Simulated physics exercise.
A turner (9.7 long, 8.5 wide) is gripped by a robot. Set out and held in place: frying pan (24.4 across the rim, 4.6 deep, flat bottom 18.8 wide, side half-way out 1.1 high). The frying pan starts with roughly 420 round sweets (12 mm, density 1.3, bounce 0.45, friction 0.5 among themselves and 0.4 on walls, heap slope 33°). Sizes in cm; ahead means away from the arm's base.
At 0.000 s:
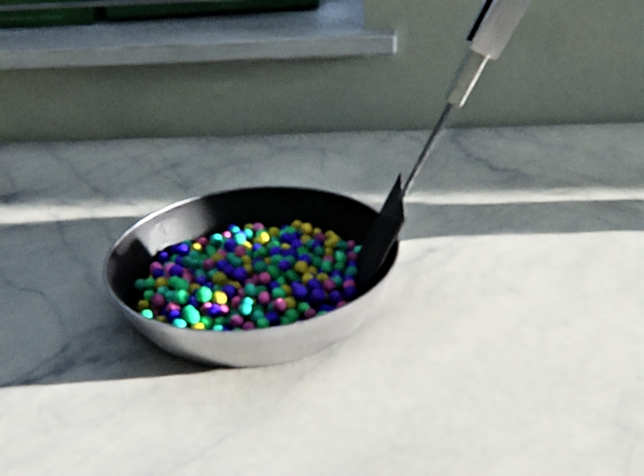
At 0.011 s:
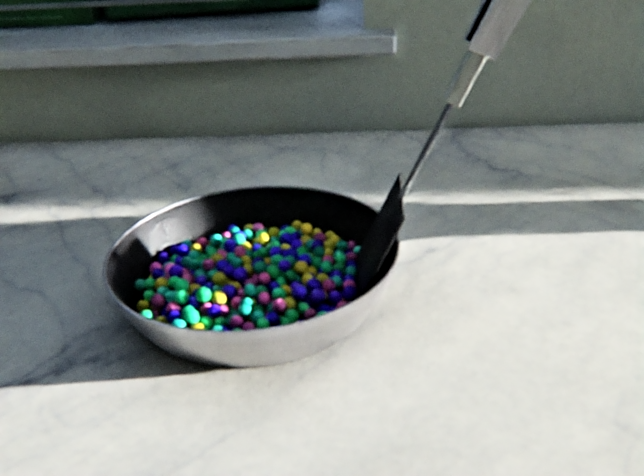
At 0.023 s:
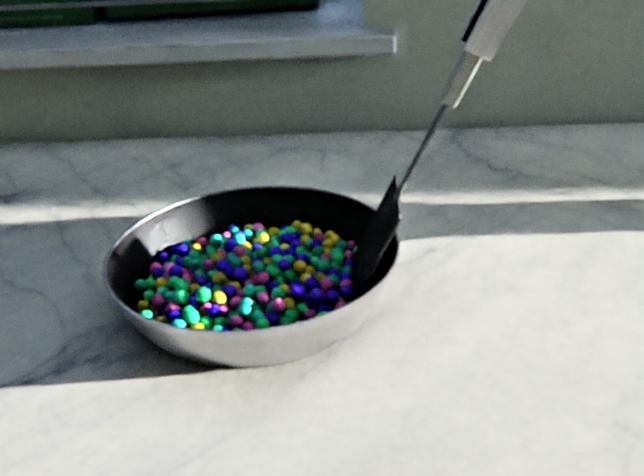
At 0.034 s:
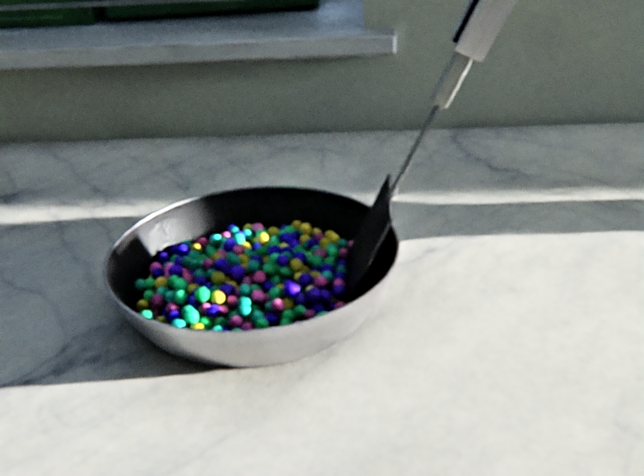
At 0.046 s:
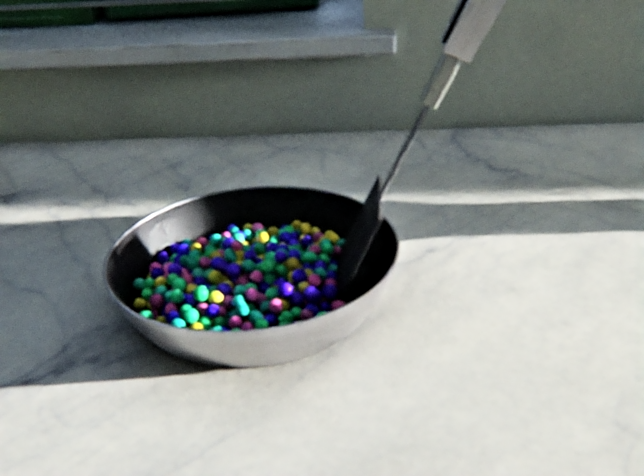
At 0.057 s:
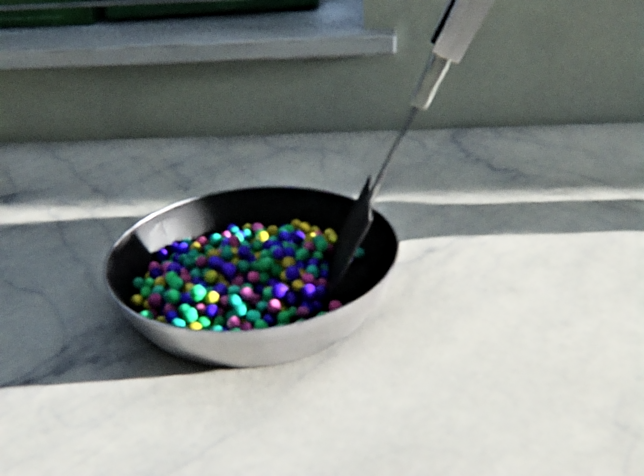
A pale marble counter beneath a grey-green wall and stone window ledge, crossed by bands of sunlight and shadow, is seen from slightly above by a still camera. A dark-lined frying pan with a silvery outside sits left of centre, holding small round sweets in green, blue, purple, yellow and pink, with a black turner at its right side. The turner slides slowly left, slightly nudging the nearest sweets.
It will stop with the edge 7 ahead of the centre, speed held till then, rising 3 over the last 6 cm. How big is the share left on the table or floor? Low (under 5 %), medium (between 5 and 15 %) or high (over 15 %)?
Share on the table or floor: Medium (between 5 and 15 %).
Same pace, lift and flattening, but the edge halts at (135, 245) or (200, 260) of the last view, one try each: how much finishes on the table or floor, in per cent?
Some 30 and 0 per cent.
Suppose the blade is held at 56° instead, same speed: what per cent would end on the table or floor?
It would be near 10 per cent.
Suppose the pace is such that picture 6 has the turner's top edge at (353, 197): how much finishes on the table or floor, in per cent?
Some 25 per cent.
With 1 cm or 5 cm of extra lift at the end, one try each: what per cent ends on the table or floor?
Some 10 and 10 per cent.
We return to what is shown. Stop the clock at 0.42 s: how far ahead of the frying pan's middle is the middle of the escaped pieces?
Roughly 16 cm.
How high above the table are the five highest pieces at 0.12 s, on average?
About 5 cm.
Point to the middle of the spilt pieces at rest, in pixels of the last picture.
At about (56, 295).
After 0.12 s, sloping 64°, highest piece 5 above the table; 422 in the frying pan.
After 0.19 s, sloping 64°, highest piece 6 above the table; 422 in the frying pan.
After 0.42 s, sloping 64°, highest piece 6 above the table; 383 in the frying pan, 33 on the table or floor, 6 on the blade or in flight.
After 1.47 s, sloping 64°, highest piece 5 above the table; 381 in the frying pan, 41 on the table or floor.
At rest, 381 in the frying pan, 41 on the table or floor. That is 10 % on the table or floor.
